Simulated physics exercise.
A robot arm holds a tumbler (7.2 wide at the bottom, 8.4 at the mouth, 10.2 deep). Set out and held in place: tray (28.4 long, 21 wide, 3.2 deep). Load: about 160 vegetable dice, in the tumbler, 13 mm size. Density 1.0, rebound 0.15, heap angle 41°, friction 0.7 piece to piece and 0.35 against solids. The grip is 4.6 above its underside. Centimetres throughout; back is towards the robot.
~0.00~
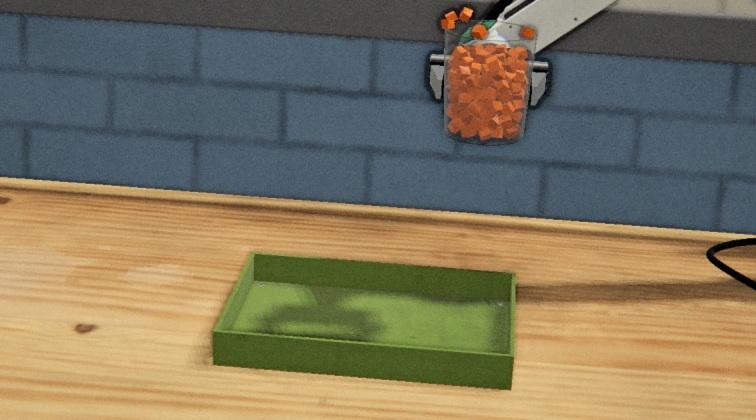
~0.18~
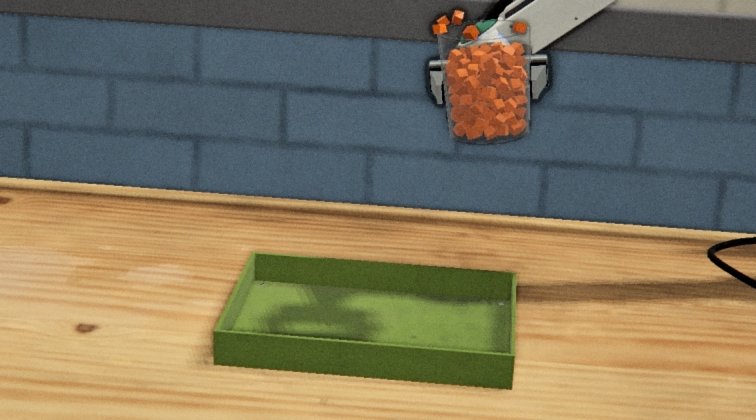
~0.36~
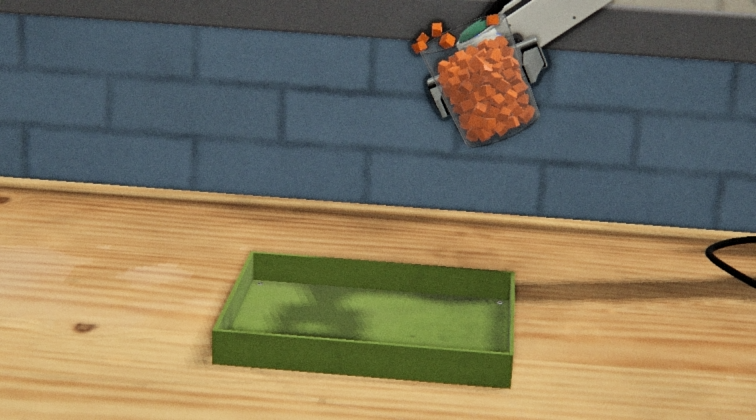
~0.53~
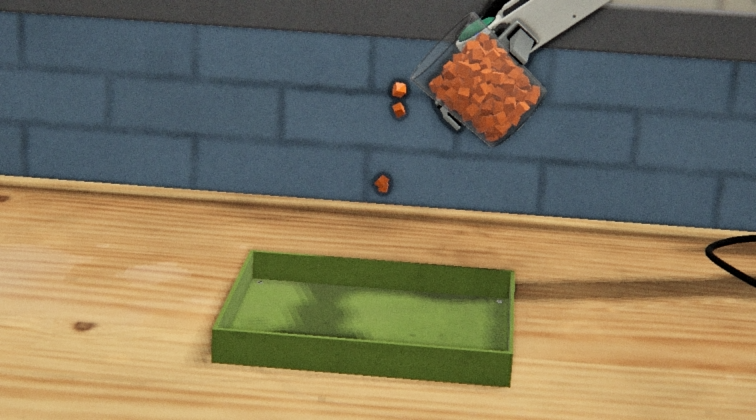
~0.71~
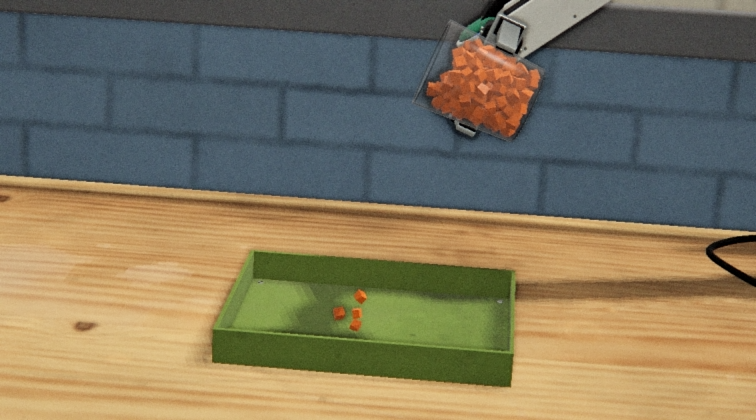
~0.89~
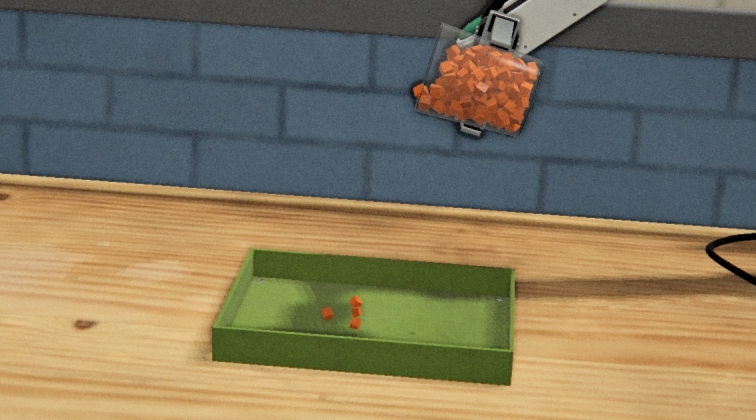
A robot arm at the upper right tilts a clear tumbler packed with orange vegetable dice steadily over to the left, and a few loose dice at its rim drop into the green tray below. The tray sits on a pale wooden worktop before a blue brick wall, with a black cable at the right. The view, from the front and slightly above, stays still as the remaining dice shift toward the tumbler's lowered mouth.
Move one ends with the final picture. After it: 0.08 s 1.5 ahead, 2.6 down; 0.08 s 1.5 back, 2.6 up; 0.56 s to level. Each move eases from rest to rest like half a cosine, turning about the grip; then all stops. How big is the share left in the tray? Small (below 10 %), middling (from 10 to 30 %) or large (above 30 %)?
Share in the tray: Small (below 10 %).
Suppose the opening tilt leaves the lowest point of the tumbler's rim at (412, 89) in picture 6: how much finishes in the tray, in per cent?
Some 5 per cent.
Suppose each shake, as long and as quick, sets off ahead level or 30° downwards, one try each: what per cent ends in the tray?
About 35 and 15 per cent.
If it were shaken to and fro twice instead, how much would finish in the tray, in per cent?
Then about 10 per cent.
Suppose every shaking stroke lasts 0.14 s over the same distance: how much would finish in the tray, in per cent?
In that case some 5 per cent.
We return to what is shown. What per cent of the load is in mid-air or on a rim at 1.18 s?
Roughly 3 per cent.
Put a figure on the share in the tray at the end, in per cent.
About 5 per cent.
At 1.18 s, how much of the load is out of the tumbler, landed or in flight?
Some 5 per cent.
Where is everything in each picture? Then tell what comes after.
Tumbler middle at (487, 85), level; upper third of the load around (487, 64), from x 450 to 525, top at y 15; 164 in the tumbler, in the first picture.
Tumbler middle at (487, 84), tilted 7° forward; upper third of the load around (487, 63), from x 440 to 520, top at y 20, in the second picture.
Tumbler middle at (484, 83), tilted 26° forward; upper third of the load around (484, 64), from x 420 to 530, top at y 20, in the third picture.
Tumbler middle at (482, 83), tilted 50° forward; upper third of the load around (482, 68), from x 380 to 535, top at y 40; 160 in the tumbler, 4 in flight or on a rim, in the fourth picture.
Tumbler middle at (481, 85), tilted 69° forward; upper third of the load around (486, 70), from x 340 to 535, top at y 45; 160 in the tumbler, 4 in the tray, in the fifth picture.
Tumbler middle at (481, 83), tilted 76° forward; upper third of the load around (488, 69), from x 325 to 530, top at y 50; 160 in the tumbler, 4 in the tray, in the sixth picture.
By 1.18 s, tilted 67° forward, highest piece 30 above the table; 154 in the tumbler, 5 in the tray, 5 in flight or on a rim.
By 1.47 s, tilted 12° forward, highest piece 32 above the table; 152 in the tumbler, 11 in the tray, 1 on the table or floor.
By 1.81 s, level, highest piece 33 above the table; 152 in the tumbler, 11 in the tray, 1 on the table or floor.
By 2.86 s, level, highest piece 33 above the table; 152 in the tumbler, 11 in the tray, 1 on the table or floor.
Final count, 152 in the tumbler, 11 in the tray, 1 on the table or floor. That is 7 % in the tray.
